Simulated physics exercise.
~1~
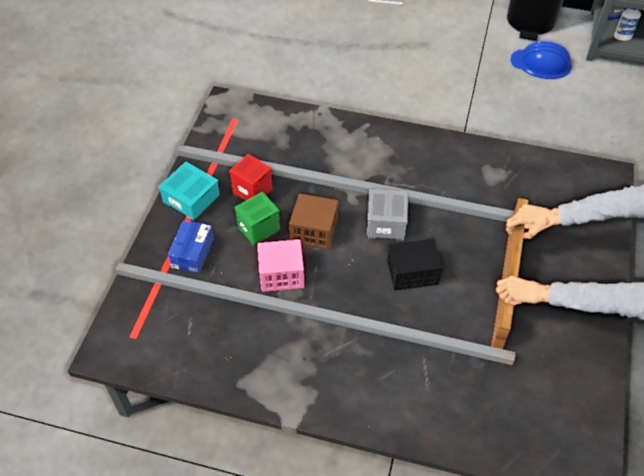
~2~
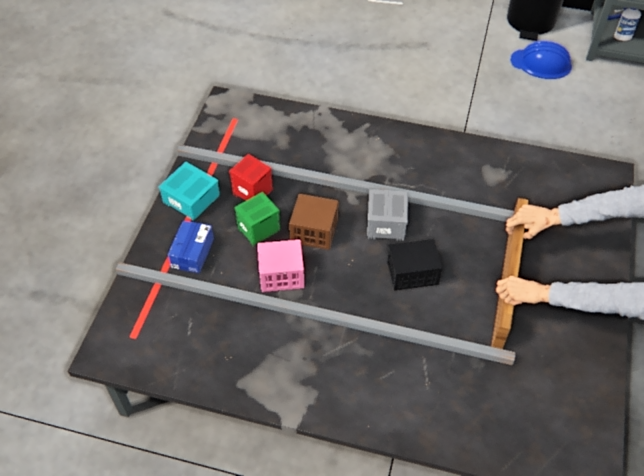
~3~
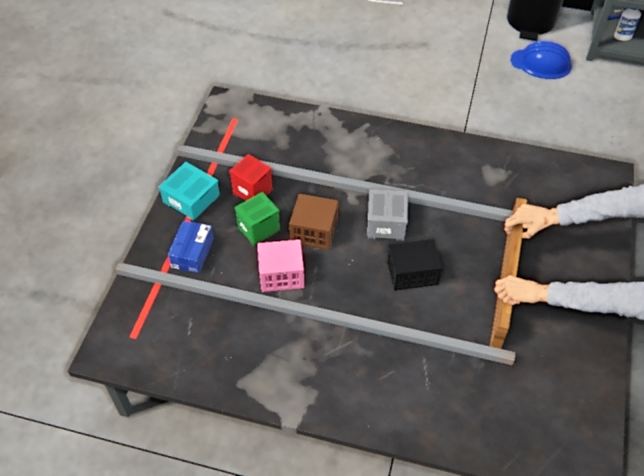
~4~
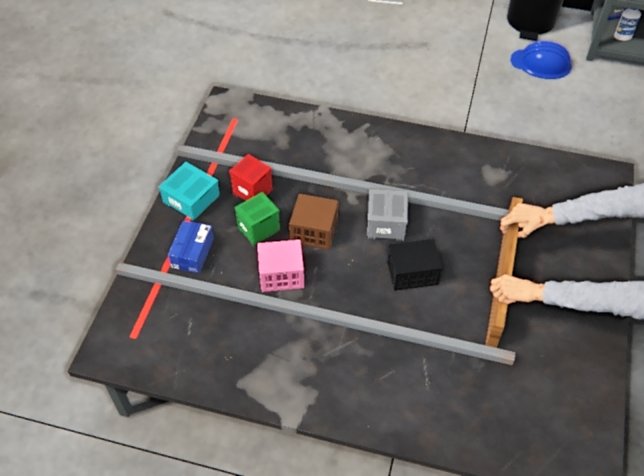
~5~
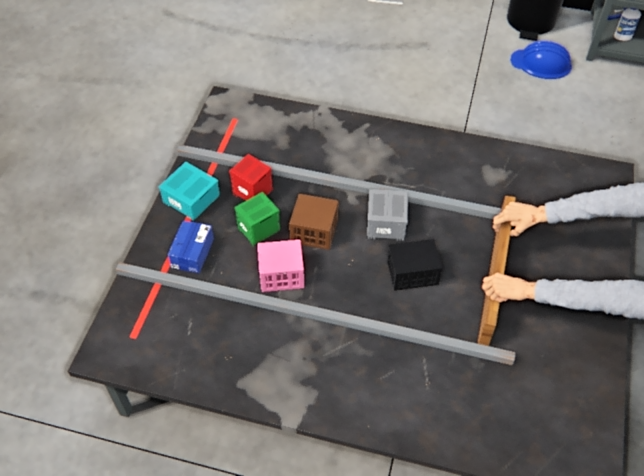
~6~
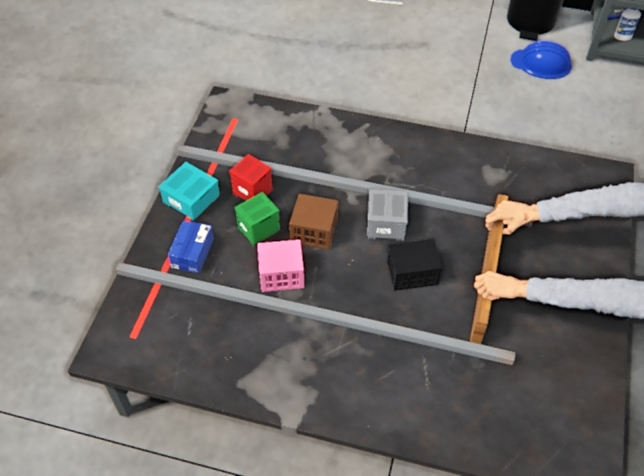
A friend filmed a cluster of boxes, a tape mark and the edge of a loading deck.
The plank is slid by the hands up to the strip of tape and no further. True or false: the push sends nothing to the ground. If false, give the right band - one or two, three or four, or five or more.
False, five or more.
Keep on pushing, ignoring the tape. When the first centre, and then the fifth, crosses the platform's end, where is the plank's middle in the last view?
At (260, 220) for the first, at (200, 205) for the fifth.
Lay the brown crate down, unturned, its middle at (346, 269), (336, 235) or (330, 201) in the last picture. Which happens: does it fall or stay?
In order of the places given, the brown crate rests steady, then is gone, then is gone.
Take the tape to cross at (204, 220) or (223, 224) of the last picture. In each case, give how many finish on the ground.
Ground tally per try: 3 / 2.
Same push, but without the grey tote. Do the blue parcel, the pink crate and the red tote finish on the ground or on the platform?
I'd say the blue parcel heads down, the pink crate stays up there and the red tote stays up there.
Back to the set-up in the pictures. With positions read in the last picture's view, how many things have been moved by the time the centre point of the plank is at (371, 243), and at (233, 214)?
By then 3, and 8.
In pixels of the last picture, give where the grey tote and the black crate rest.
The grey tote finishes at (186, 172); the black crate finishes at (168, 204).
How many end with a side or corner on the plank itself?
3 of them.
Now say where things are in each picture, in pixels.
Turquoise tote (190, 191); blue parcel (191, 246); red tote (252, 181); plank (510, 272); tape (189, 217), in the first picture.
Blue parcel (191, 247); brown crate (314, 222), in the second picture.
Red tote (252, 181); green tote (258, 220), in the third picture.
Turquoise tote (190, 191); pink crate (281, 266), in the fourth picture.
Blue parcel (191, 247); grey tote (387, 215), in the fifth picture.
Turquoise tote (190, 191); blue parcel (191, 247); red tote (252, 181); plank (489, 268); tape (189, 217), in the sixth picture.
A little later, none off yet; turquoise tote at rest near (190, 191); blue parcel at rest near (191, 247); red tote at rest near (252, 181).
When it is over, the number that fall off is five or more; down, brown crate, green tote, red tote, blue parcel and turquoise tote.
